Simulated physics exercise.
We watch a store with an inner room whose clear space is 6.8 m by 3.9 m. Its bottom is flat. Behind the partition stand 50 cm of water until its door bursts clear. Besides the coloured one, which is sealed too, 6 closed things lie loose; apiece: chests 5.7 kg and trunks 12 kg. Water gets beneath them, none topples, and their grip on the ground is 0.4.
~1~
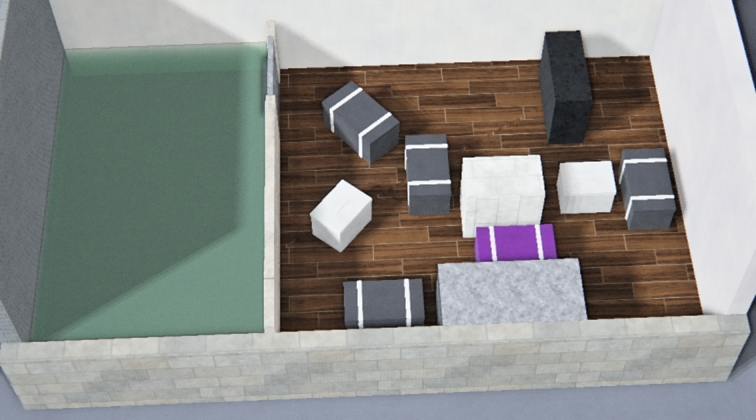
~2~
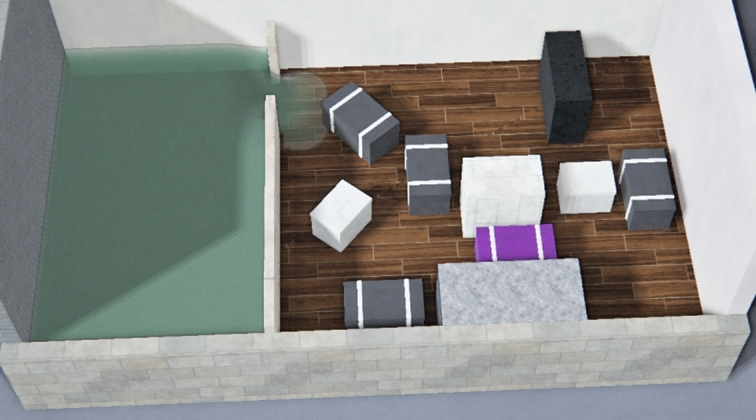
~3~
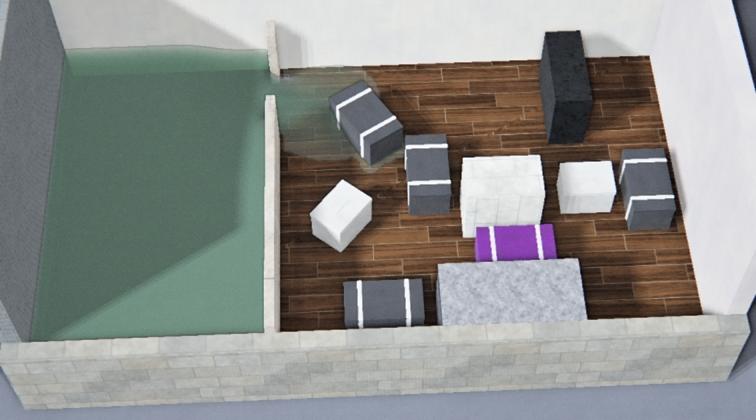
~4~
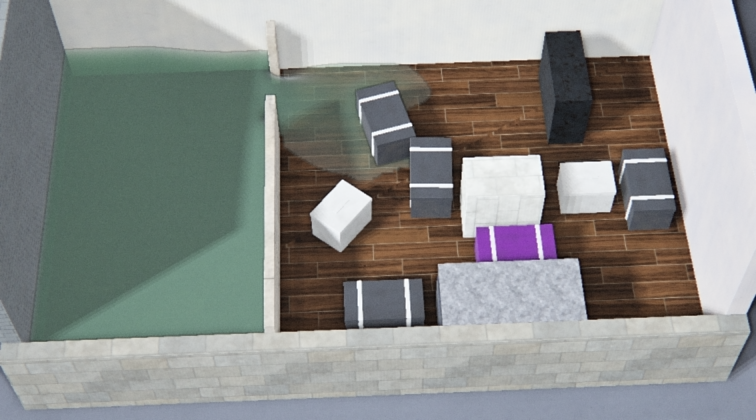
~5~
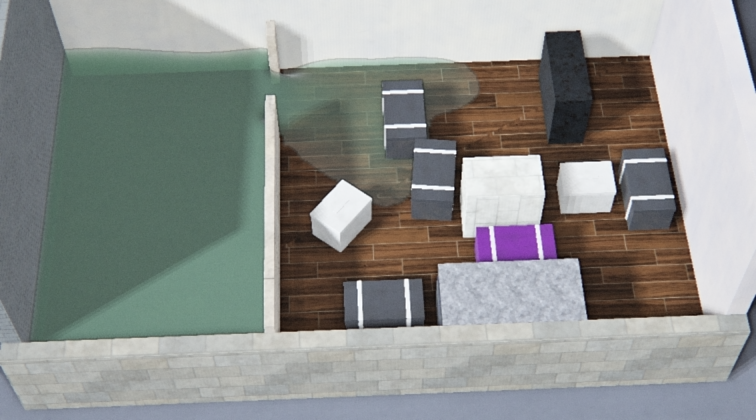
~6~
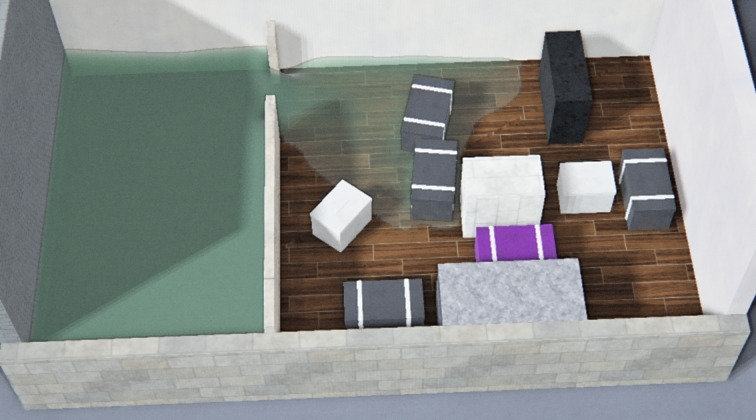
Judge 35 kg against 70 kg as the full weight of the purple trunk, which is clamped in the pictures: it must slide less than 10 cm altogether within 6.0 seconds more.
Verdict: Only the larger load is enough.
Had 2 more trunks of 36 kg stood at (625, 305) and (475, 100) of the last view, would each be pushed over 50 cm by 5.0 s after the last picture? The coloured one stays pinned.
In that order: Short of it, past it.
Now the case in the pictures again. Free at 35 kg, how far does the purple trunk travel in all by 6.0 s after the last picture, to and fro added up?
Some 40 cm in all.
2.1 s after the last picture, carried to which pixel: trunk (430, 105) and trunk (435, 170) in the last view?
Near (538, 136) and (467, 153).
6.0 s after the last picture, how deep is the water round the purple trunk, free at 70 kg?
Roughly 12 cm.
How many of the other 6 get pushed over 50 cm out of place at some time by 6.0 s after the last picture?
5 of them.
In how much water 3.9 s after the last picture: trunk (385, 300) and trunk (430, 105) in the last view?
About 4 and 18 cm.
Then, 0.4 s after the last picture the purple trunk would be 0 cm from its start with 35 kg and 0 cm from its start with 70 kg; 0 cm of water round it then.
Then, 2.1 s after the last picture the purple trunk would be 0 cm from its start with 35 kg and 0 cm from its start with 70 kg; 4 cm of water round it then.
Then, 3.9 s after the last picture the purple trunk would be 0 cm from its start with 35 kg and 0 cm from its start with 70 kg; 8 cm of water round it then.
Then, 6.0 s after the last picture the purple trunk would be 41 cm from its start with 35 kg and 0 cm from its start with 70 kg; 12 cm of water round it then.
